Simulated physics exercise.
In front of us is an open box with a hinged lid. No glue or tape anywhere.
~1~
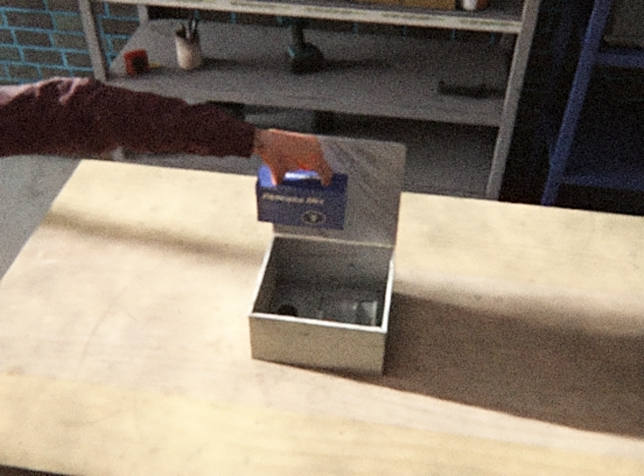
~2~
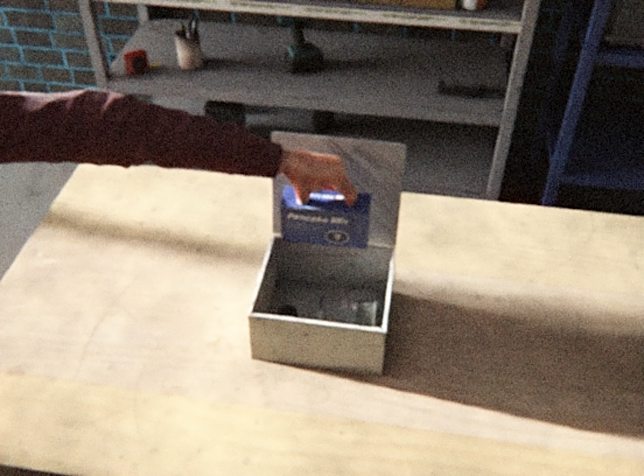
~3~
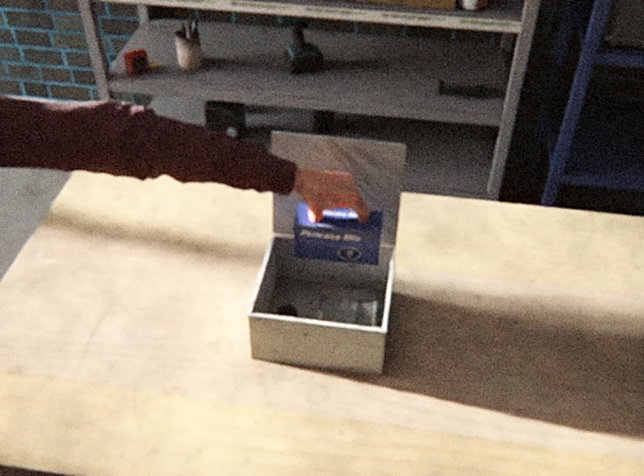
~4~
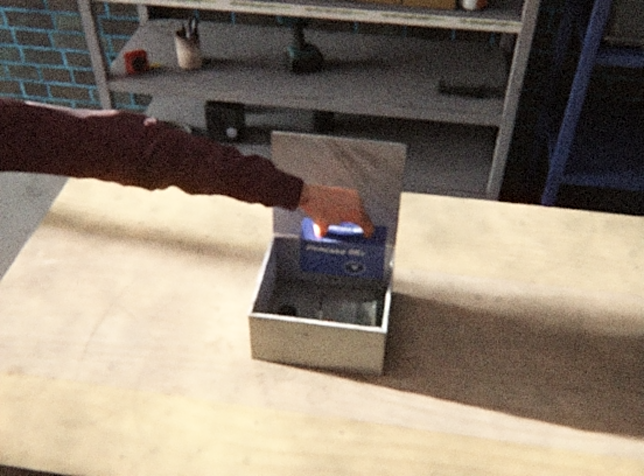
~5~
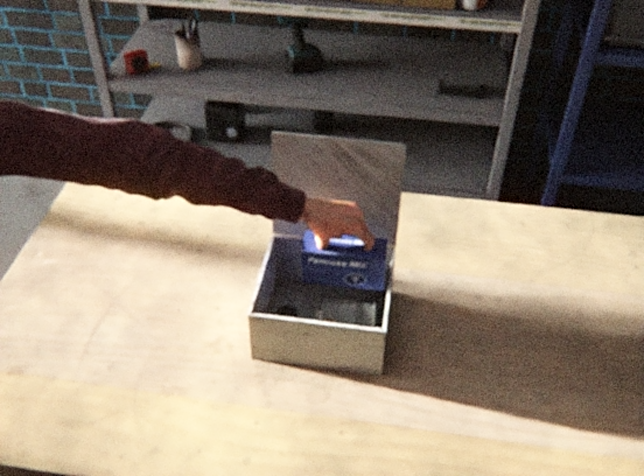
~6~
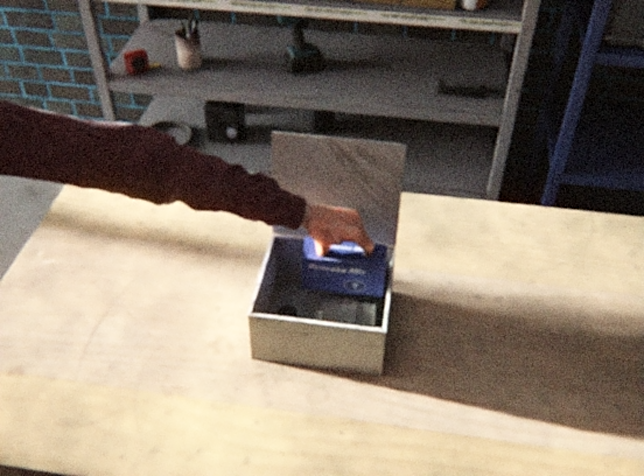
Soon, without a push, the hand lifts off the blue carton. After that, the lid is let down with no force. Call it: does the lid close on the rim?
My call is that it closes.
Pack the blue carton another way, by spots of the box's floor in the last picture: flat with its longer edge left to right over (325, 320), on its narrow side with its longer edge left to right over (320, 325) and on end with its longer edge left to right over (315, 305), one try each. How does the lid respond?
The lid does shut the first time, does shut the second time and won't shut the third time.
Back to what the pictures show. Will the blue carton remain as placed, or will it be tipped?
Well, it ends up skewed.
Then, 0.40 s later than the last frame, blue carton on its side near (343, 297); grey tin moved a little.
Then, 1.50 s later than the last frame, lid 65° above the rim; blue carton on its side near (342, 298); grey tin moved a little.
Then, 2.00 s later than the last frame, lid 19° above the rim; blue carton on its side near (342, 298); grey tin moved a little.
When it is over, lid shut; lying over in the box, blue carton; moved from the start, grey tin; black shaker as before. End places, in pixels of the last picture, blue carton near (342, 298).
